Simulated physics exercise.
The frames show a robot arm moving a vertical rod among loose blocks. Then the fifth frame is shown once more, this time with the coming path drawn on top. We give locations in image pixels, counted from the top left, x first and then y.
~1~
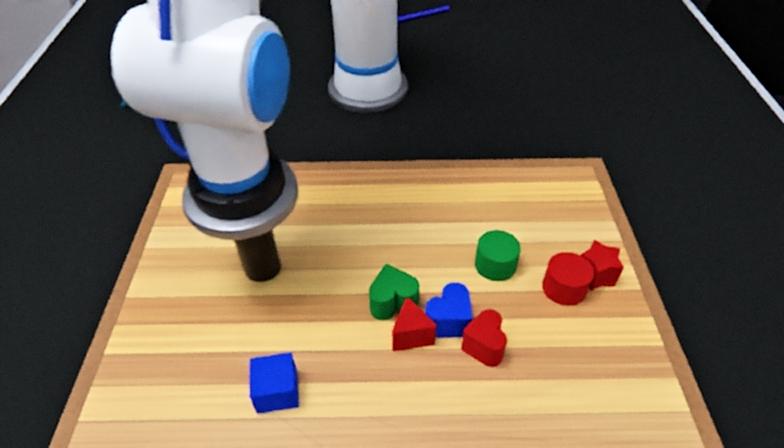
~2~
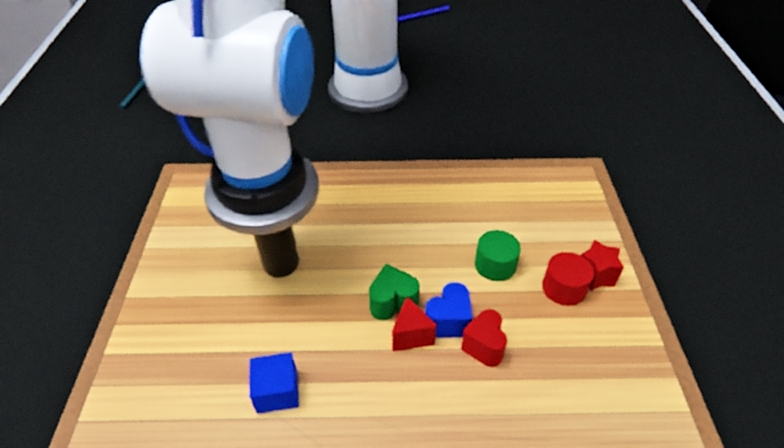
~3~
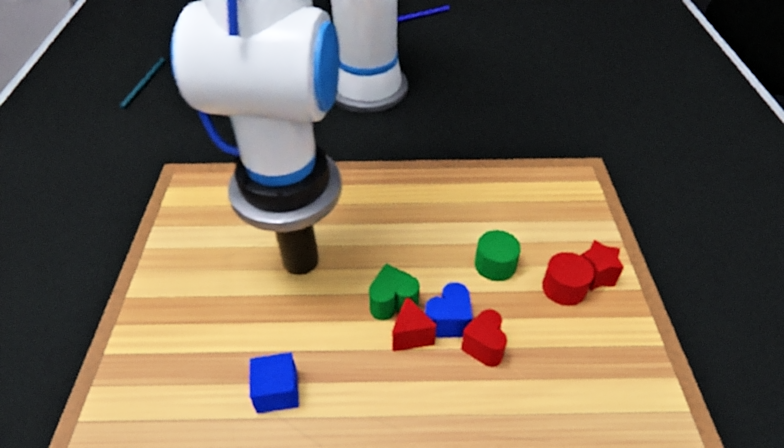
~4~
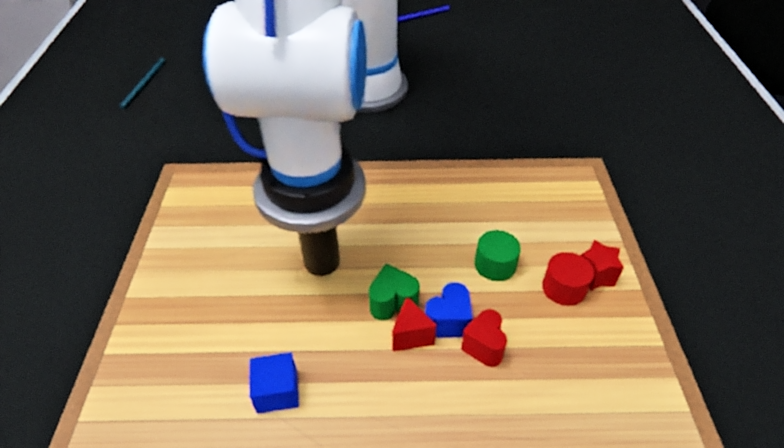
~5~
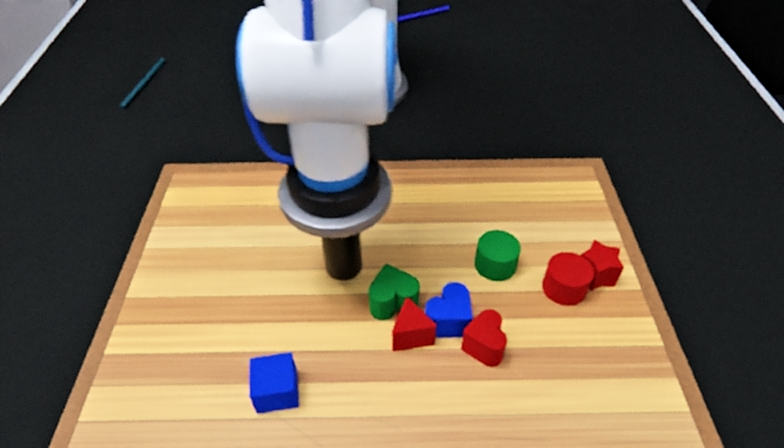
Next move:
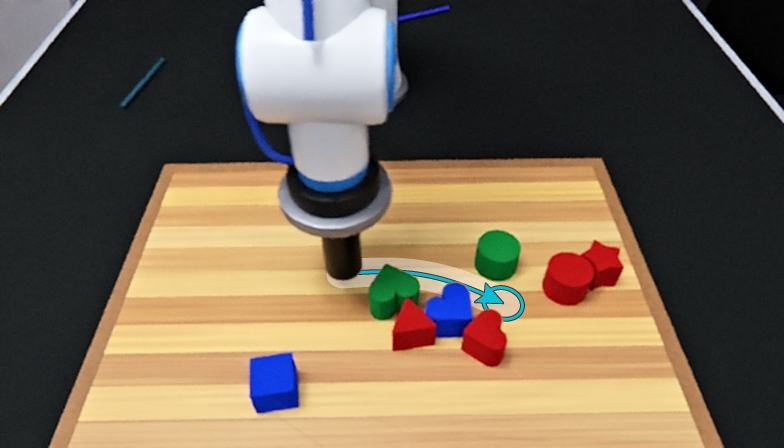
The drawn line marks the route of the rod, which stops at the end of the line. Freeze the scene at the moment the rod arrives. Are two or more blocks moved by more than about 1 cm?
I'd say no.
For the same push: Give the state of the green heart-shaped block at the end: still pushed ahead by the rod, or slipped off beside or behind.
Left aside or behind.
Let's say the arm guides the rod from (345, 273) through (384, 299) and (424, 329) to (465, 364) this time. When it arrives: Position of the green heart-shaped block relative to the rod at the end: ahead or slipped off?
The rod still has the green heart-shaped block in front of it when the path ends.
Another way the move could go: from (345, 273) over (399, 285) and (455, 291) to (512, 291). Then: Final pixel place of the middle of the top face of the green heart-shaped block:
Its top middle is near (421, 303).
The line goes from (345, 273) via (399, 272) and (452, 282), ending at (503, 303).
On the path given first. One third of the way, rod at (399, 265); green heart-shaped block at (403, 285), turned 35° clockwise; red triangle at (412, 323).
Two thirds of the way, rod at (452, 275); green heart-shaped block at (412, 286), turned 65° clockwise; red triangle at (411, 323).
At the end, rod at (505, 296); green heart-shaped block at (412, 286), turned 65° clockwise; red triangle at (411, 323); green circular block unmoved.
